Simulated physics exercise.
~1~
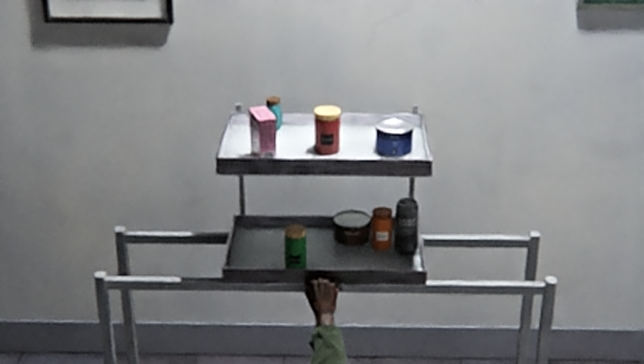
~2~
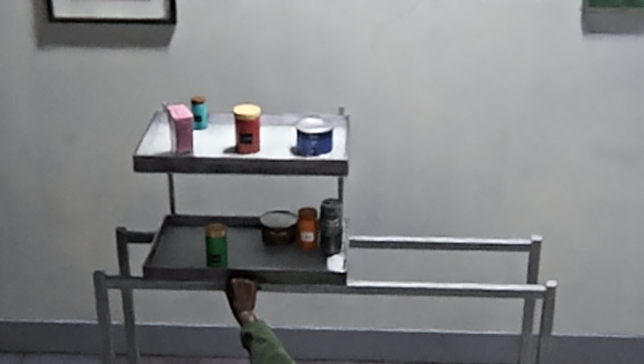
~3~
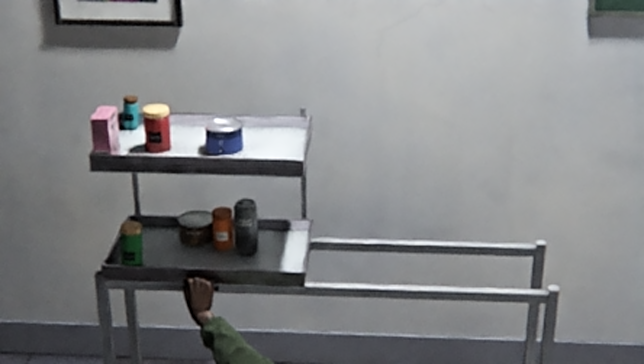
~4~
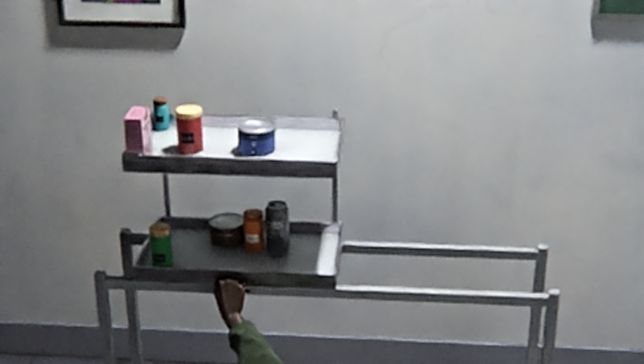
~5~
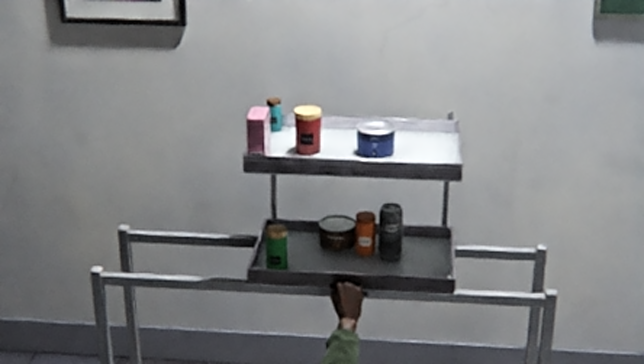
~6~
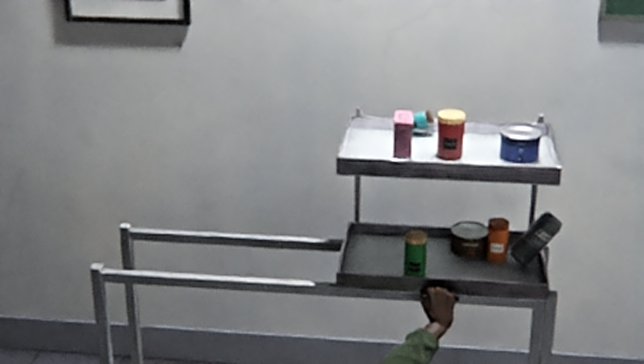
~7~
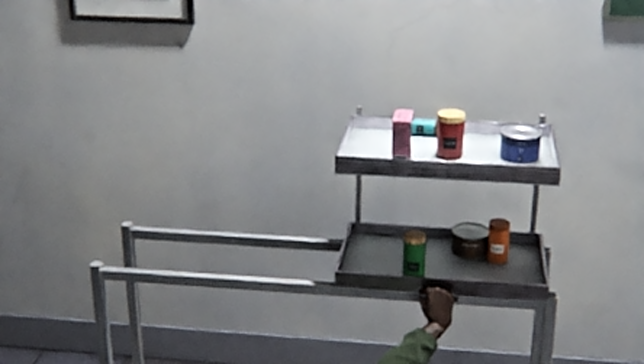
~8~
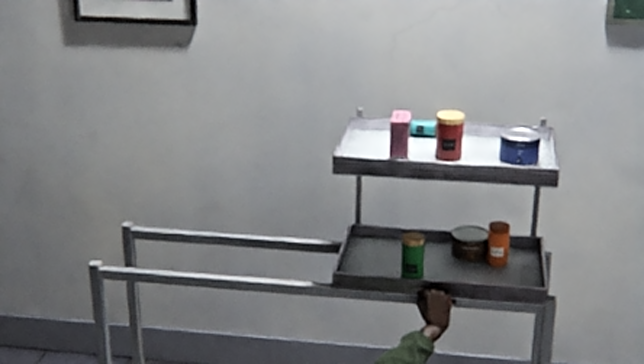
A two-level metal tray loaded with containers slides along a waist-high pair of rails against a plain grey wall, seen from the front and slightly above. A pink packet, turquoise shaker, red jar and blue tub stand on top; green and orange jars, a brown tub and a dark grey can stand below. A green-sleeved hand gripping the front edge moves it left to the end, then back right to the far end. There the turquoise shaker topples and the grey can tips rightward, then disappears from the tray. The tray rests at right, the others upright.
